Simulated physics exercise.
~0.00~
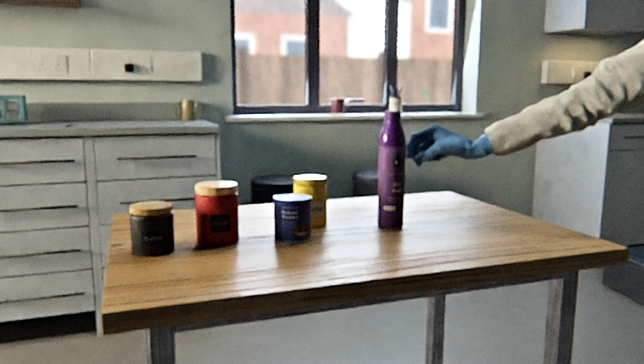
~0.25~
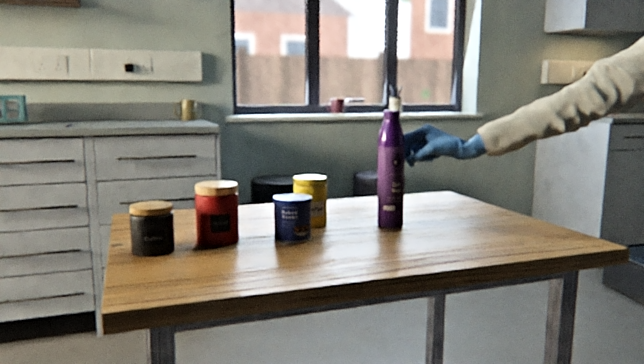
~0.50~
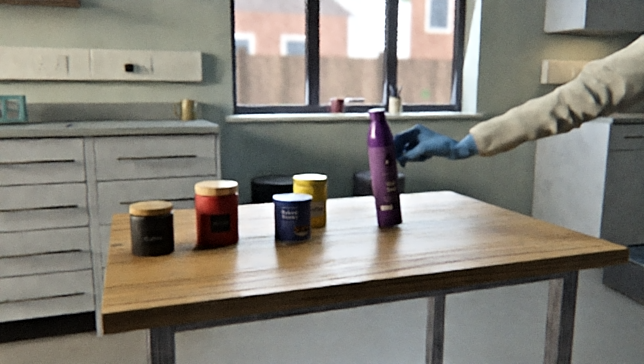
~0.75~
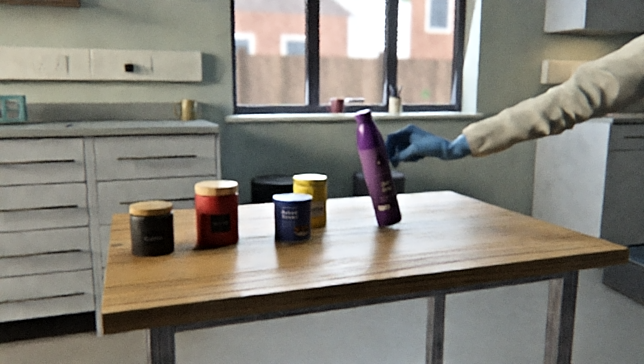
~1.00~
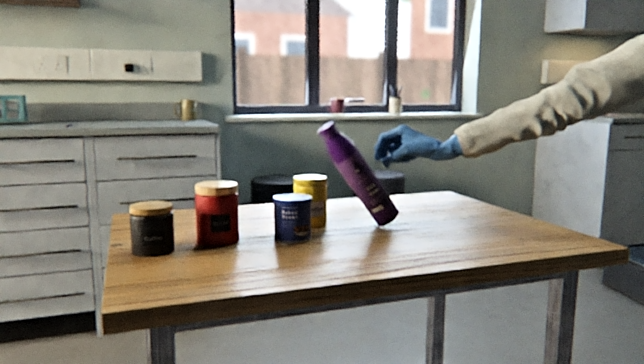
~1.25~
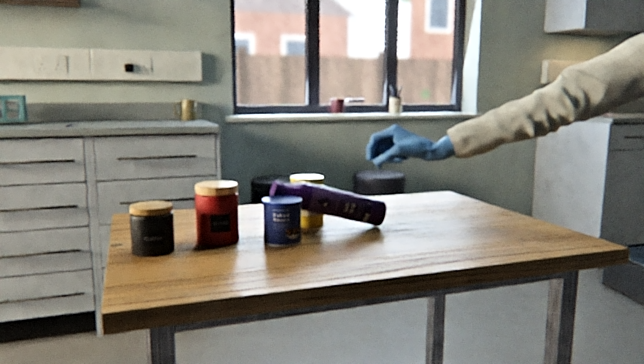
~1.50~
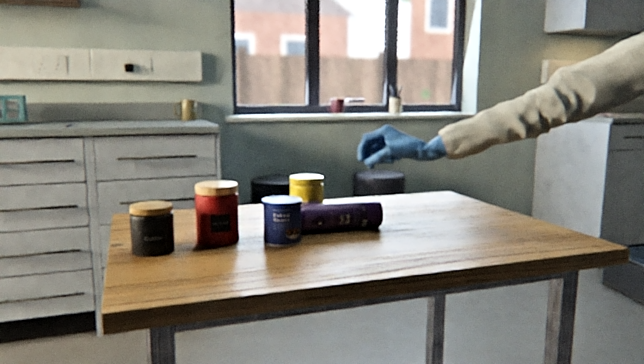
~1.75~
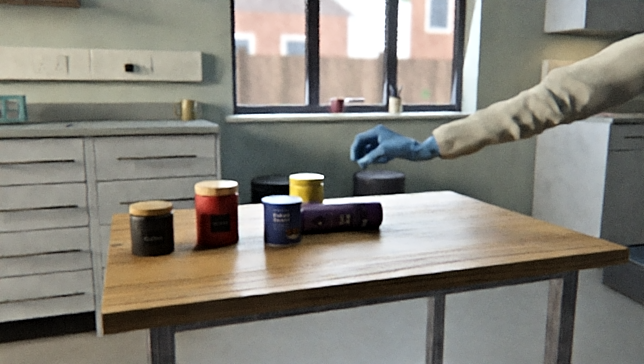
Purple bottle tipping left under a blue-gloved hand's push, toppling against the blue tin and ending on its side on a wooden table.
